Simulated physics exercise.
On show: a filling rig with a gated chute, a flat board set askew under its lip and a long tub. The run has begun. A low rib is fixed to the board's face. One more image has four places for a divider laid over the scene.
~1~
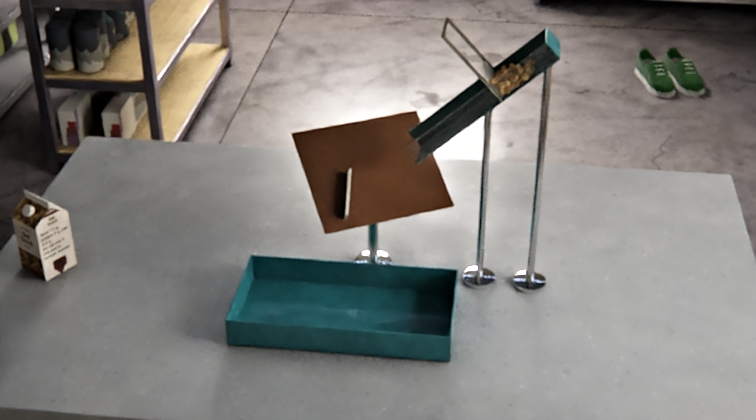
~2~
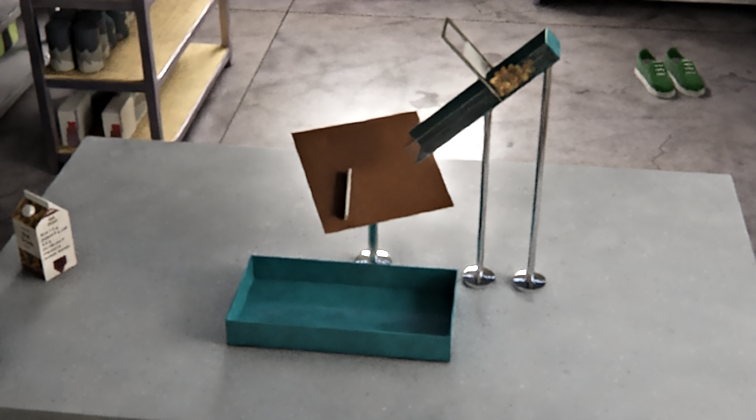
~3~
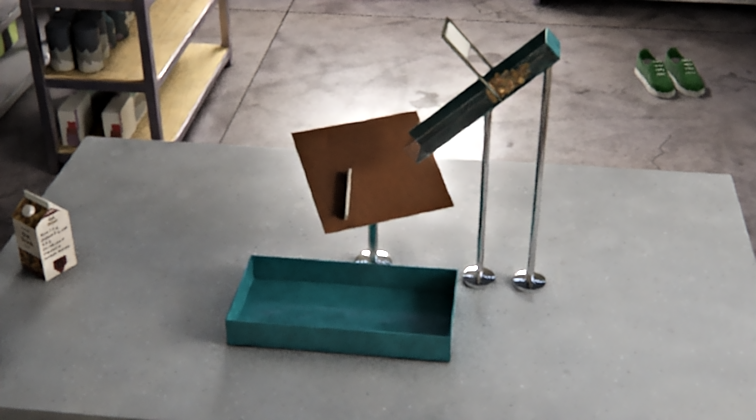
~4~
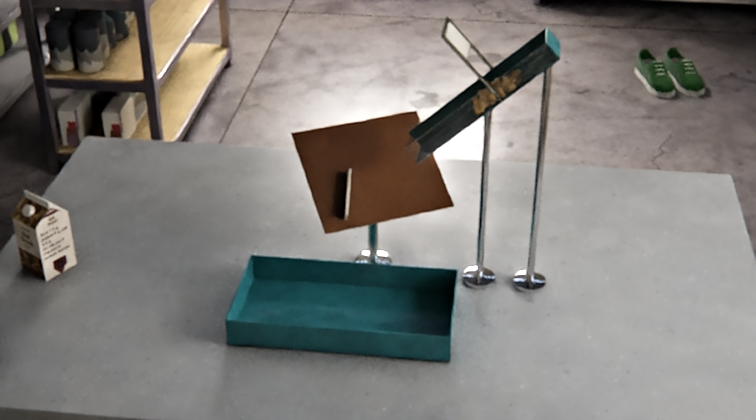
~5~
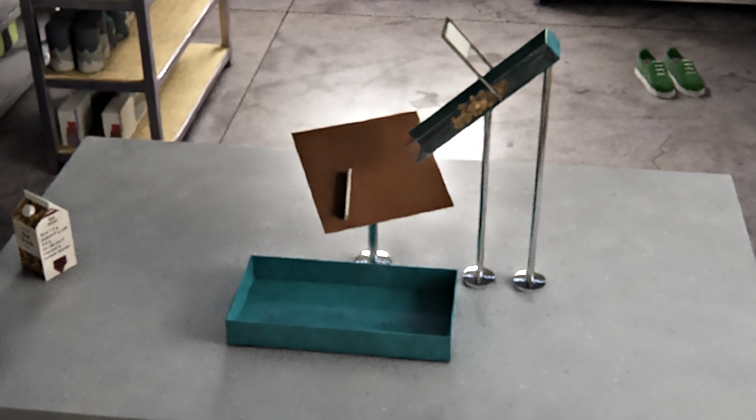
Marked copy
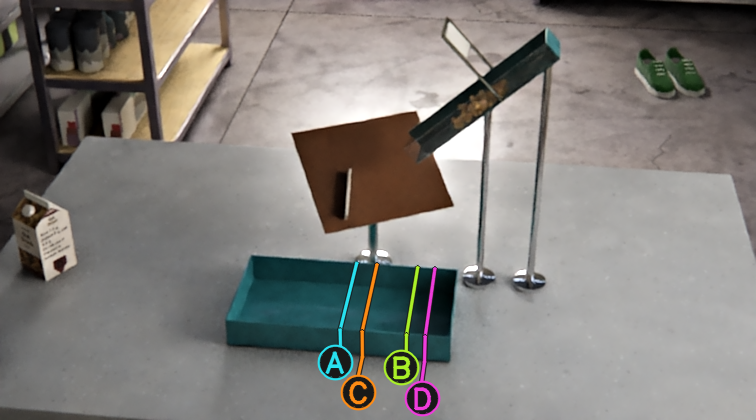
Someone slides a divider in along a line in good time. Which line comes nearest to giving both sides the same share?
C is best.
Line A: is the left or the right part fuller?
More lands on the right.
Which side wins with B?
More lands on the left.
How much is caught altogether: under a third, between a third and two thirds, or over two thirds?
About that: Over two thirds.
On the marked copy, line A crosses the front rim at (340, 329); line B crosses the front rim at (406, 334); line C crosses the front rim at (362, 330); line D crosses the front rim at (425, 335).
For line A, of what is caught, close to a quarter on the left of the divider, the bulk on the right.
For line B, of what is caught, all but a few on the left of the divider, a small share on the right.
For line C, of what is caught, close to half on the left of the divider, close to half on the right.
For line D, of what is caught, all but a few on the left of the divider, only a few on the right.
